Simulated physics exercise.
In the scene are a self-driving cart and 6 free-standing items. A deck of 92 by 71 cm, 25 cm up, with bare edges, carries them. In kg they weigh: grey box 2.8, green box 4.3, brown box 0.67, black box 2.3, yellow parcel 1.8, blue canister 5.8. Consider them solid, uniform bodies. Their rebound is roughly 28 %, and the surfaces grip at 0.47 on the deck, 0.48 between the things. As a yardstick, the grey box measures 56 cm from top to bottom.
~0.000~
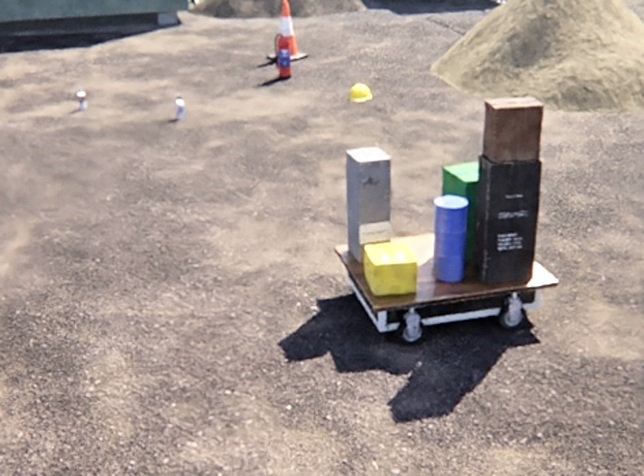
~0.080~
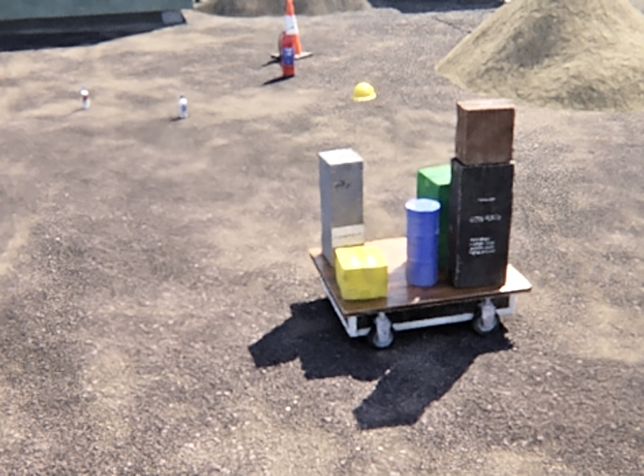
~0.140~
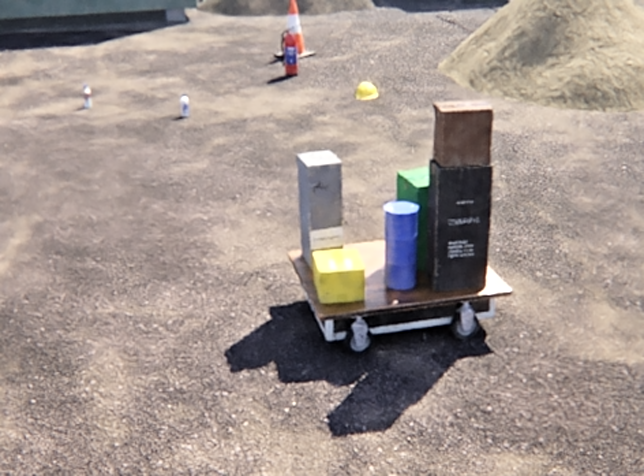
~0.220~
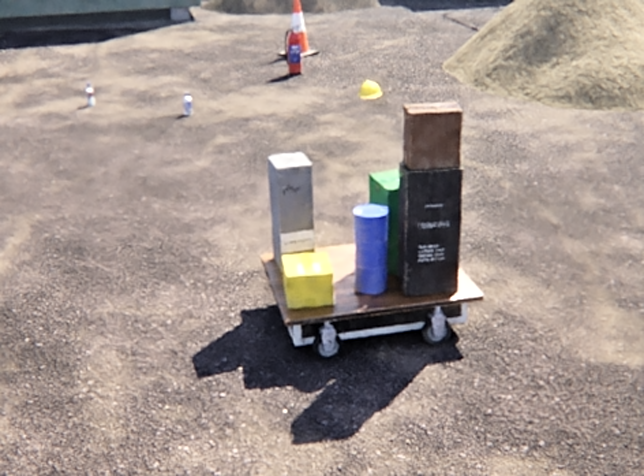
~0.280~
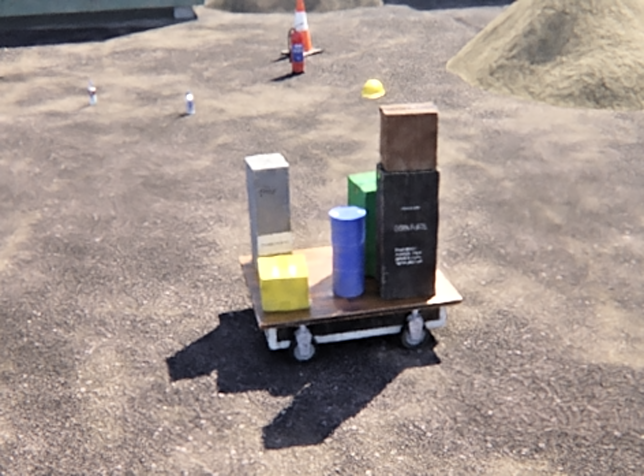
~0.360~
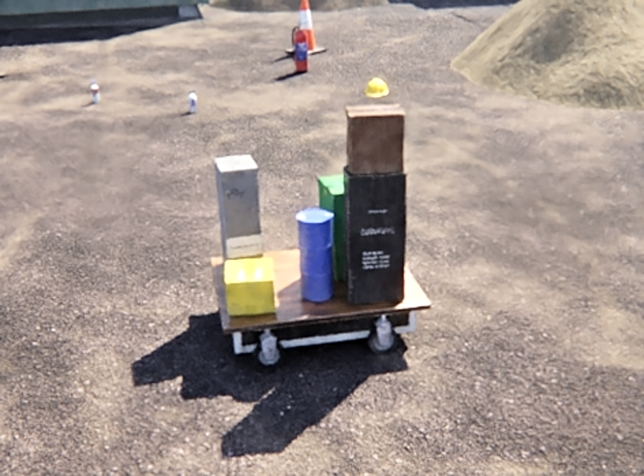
A flat cart carrying grey, green, black and yellow boxes, a brown box atop the black one, and a blue canister rolled steadily leftward across rough ground, past a traffic cone and sand piles behind.
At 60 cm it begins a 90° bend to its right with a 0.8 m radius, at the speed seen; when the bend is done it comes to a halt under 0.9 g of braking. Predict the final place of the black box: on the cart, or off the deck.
Final place: Off the deck.
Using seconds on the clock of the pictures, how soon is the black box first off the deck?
Around 0.7 s on the clock.
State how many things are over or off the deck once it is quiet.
All told, 5.
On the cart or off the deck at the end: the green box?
The green box ends on the cart.
After 0.66 s, cart 125 cm along, turned 36°; yellow parcel now off the deck; black box leaning 5° near (215, 236); grey box leaning 36°.
After 0.96 s, cart 182 cm along, turned 77°; grey box, brown box, black box and blue canister now off the deck.
After 1.26 s, cart 233 cm along, turned 90°; green box slid 3 cm.
After 1.56 s, cart 236 cm along, turned 90°, stopped; green box slid 19 cm.
At rest (2.1 s), off the deck, grey box, brown box, black box, yellow parcel and blue canister; not toppled but over 10 cm from the start, green box.
